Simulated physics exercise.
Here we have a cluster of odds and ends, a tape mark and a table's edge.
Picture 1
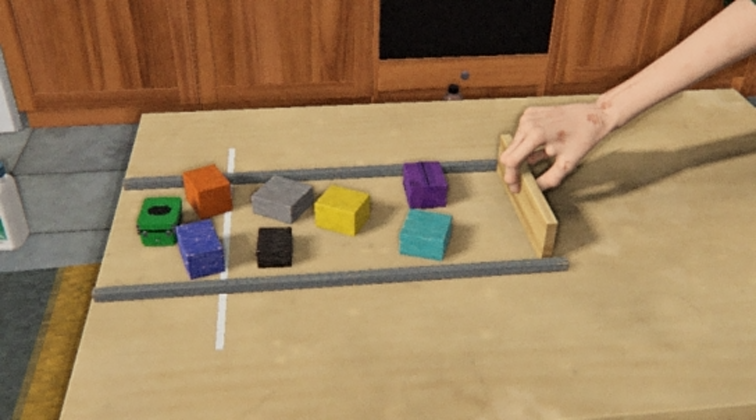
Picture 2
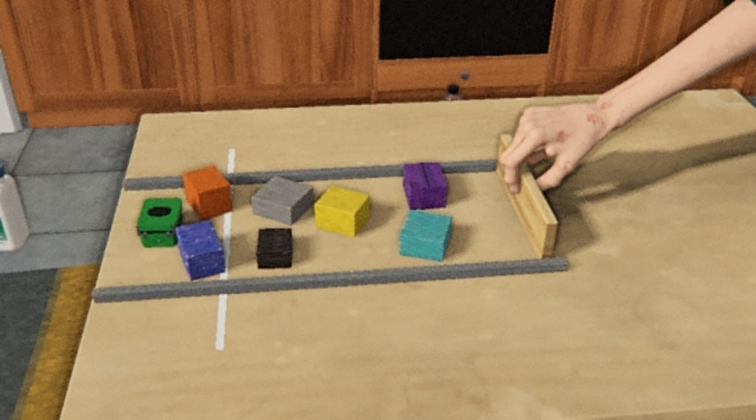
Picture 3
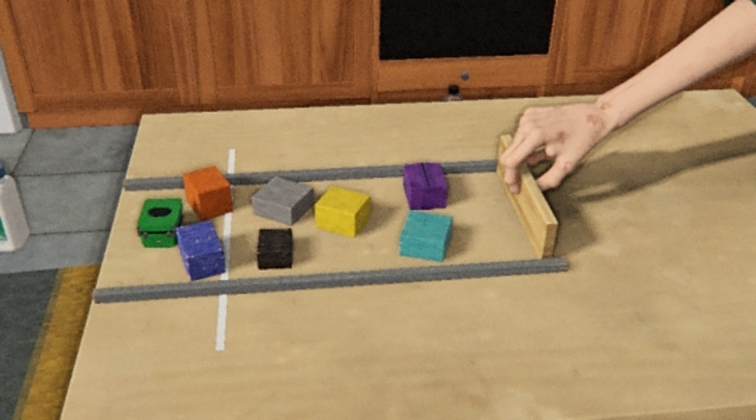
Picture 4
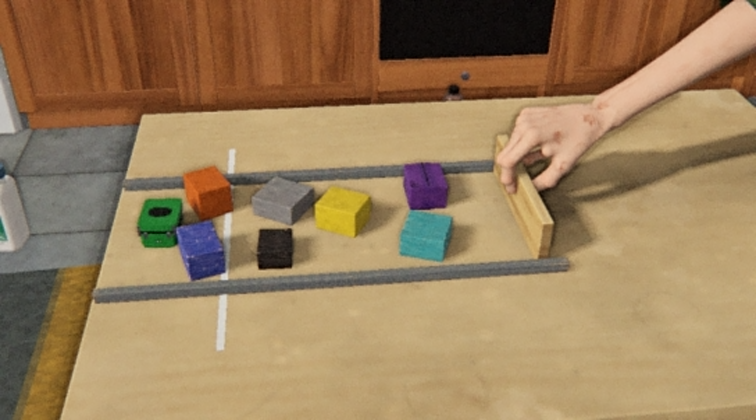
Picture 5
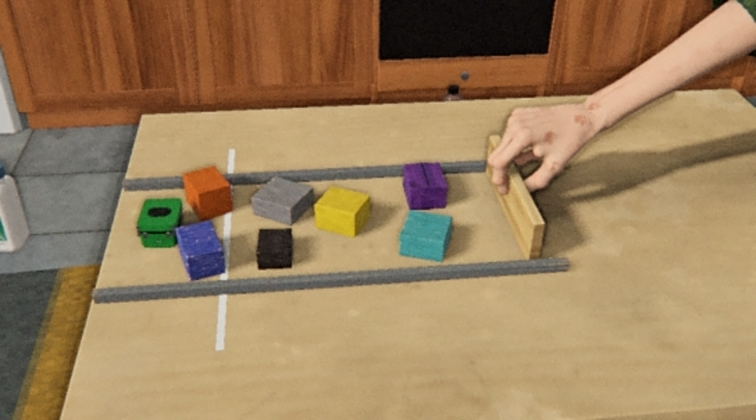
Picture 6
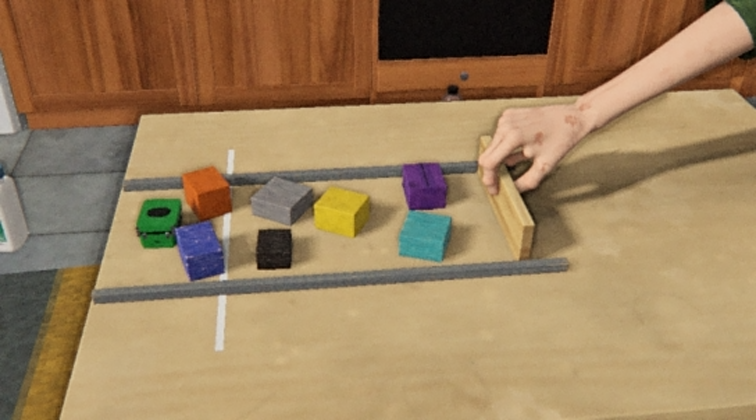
The clip shows eight colourful blocks and small objects between two grey rails on a wooden table marked with white tape, while a hand holds a wooden board still at the right, then slides it slightly left without touching them.
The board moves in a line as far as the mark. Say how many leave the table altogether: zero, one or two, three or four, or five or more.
The number that fall off is zero.
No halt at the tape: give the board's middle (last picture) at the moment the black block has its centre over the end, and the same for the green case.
Near (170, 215) and (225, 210).
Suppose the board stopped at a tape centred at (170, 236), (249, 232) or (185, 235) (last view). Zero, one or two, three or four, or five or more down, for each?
The falls would be 3 or 4; none at all; three or four.
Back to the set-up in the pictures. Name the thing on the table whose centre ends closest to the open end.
It is the green case.
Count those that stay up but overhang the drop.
It comes to 2.
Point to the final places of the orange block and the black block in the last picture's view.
First (128, 192), then (160, 257).
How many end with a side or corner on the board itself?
That makes 3.
Early on, none off yet; green case at rest near (161, 224); blue block at rest near (200, 251); orange block at rest near (207, 193).
A while later, none off yet; green case moving near (150, 225); blue block travelled about its own width near (165, 253); orange block travelled about its own width near (164, 191).
Finally, the number that fall off is zero.
